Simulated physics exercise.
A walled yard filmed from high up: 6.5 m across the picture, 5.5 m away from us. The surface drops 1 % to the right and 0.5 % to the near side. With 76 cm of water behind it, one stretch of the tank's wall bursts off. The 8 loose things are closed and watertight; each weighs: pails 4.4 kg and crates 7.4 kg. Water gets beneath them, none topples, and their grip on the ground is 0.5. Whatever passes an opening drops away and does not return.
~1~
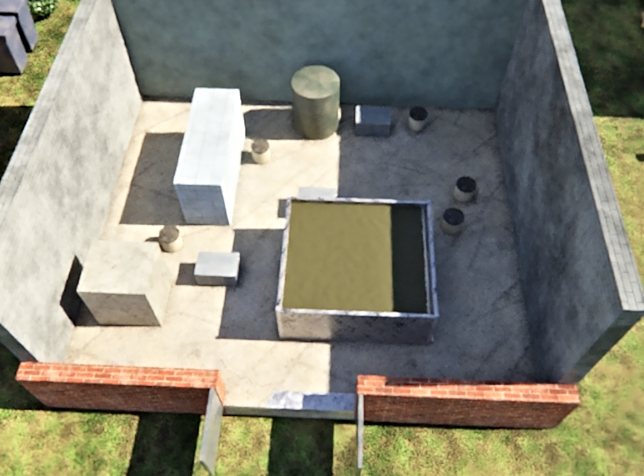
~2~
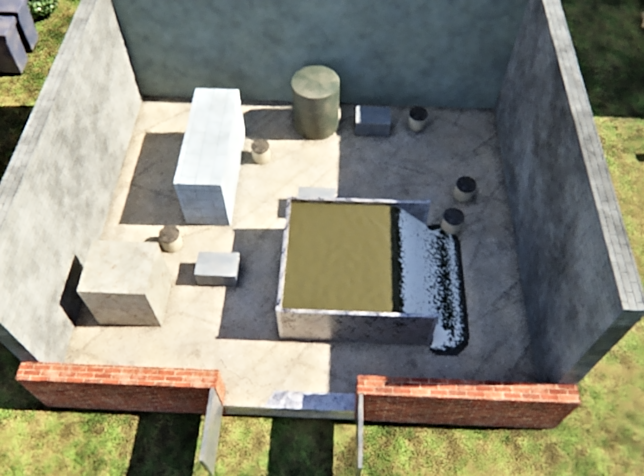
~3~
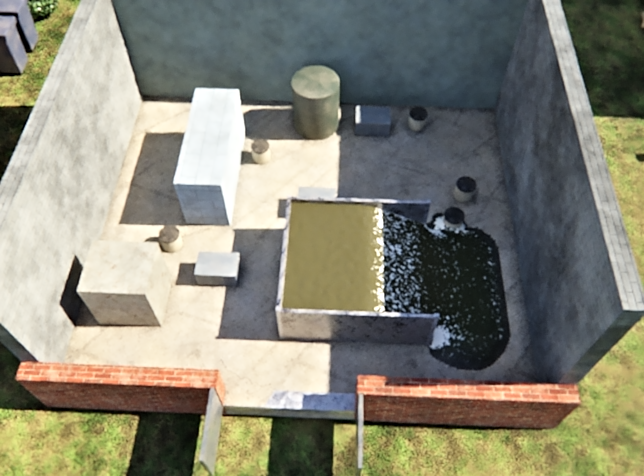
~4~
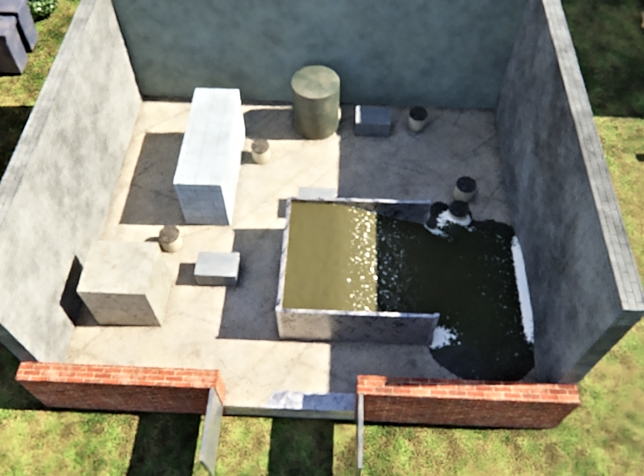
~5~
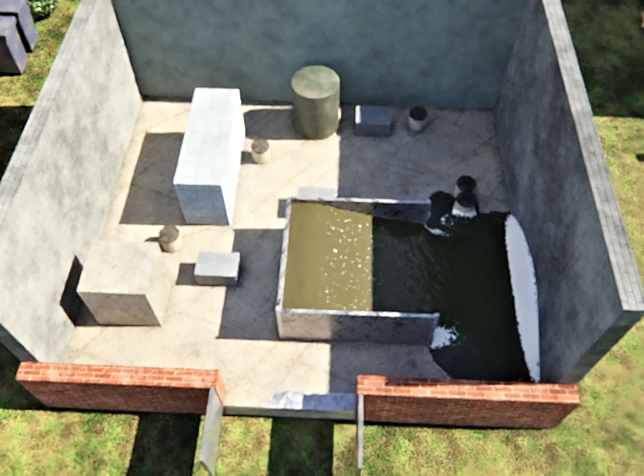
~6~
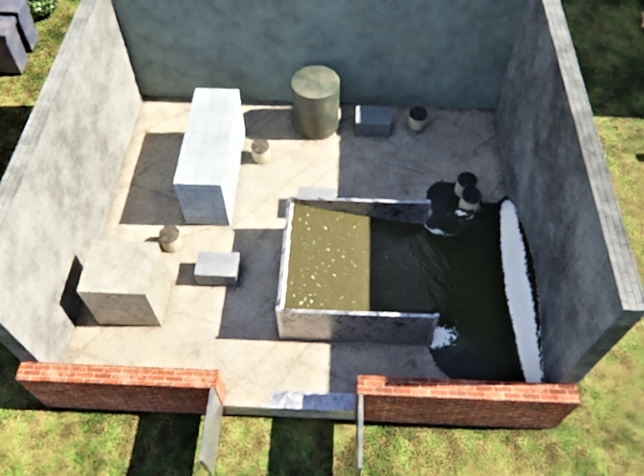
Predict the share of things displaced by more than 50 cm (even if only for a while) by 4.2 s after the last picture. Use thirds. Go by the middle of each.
It is one to two thirds.
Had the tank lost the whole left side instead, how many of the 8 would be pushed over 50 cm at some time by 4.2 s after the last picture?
In that case 3 of them.
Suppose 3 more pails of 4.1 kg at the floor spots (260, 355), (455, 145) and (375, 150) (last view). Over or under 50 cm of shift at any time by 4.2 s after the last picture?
In turn: Past it, over, more.
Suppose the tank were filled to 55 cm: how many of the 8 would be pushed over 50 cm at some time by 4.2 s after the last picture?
Then 4.
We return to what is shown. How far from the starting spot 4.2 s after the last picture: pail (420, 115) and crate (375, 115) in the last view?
In that order: 140 cm, 200 cm.
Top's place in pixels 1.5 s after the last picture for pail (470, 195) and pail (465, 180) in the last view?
Near (441, 94) and (400, 125).
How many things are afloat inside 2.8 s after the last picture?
At that moment 4.
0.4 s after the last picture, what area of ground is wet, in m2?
About 9.0 m2.
Then, 0.4 s after the last picture 1 of 8 are over 50 cm from their spots; 0 afloat.
Then, 1.5 s after the last picture 2 of 8 are over 50 cm from their spots; 1 afloat.
Then, 2.8 s after the last picture 4 of 8 are over 50 cm from their spots; 4 afloat.
Then, 4.2 s after the last picture 4 of 8 are over 50 cm from their spots, and 4 have been at some point; 4 afloat.
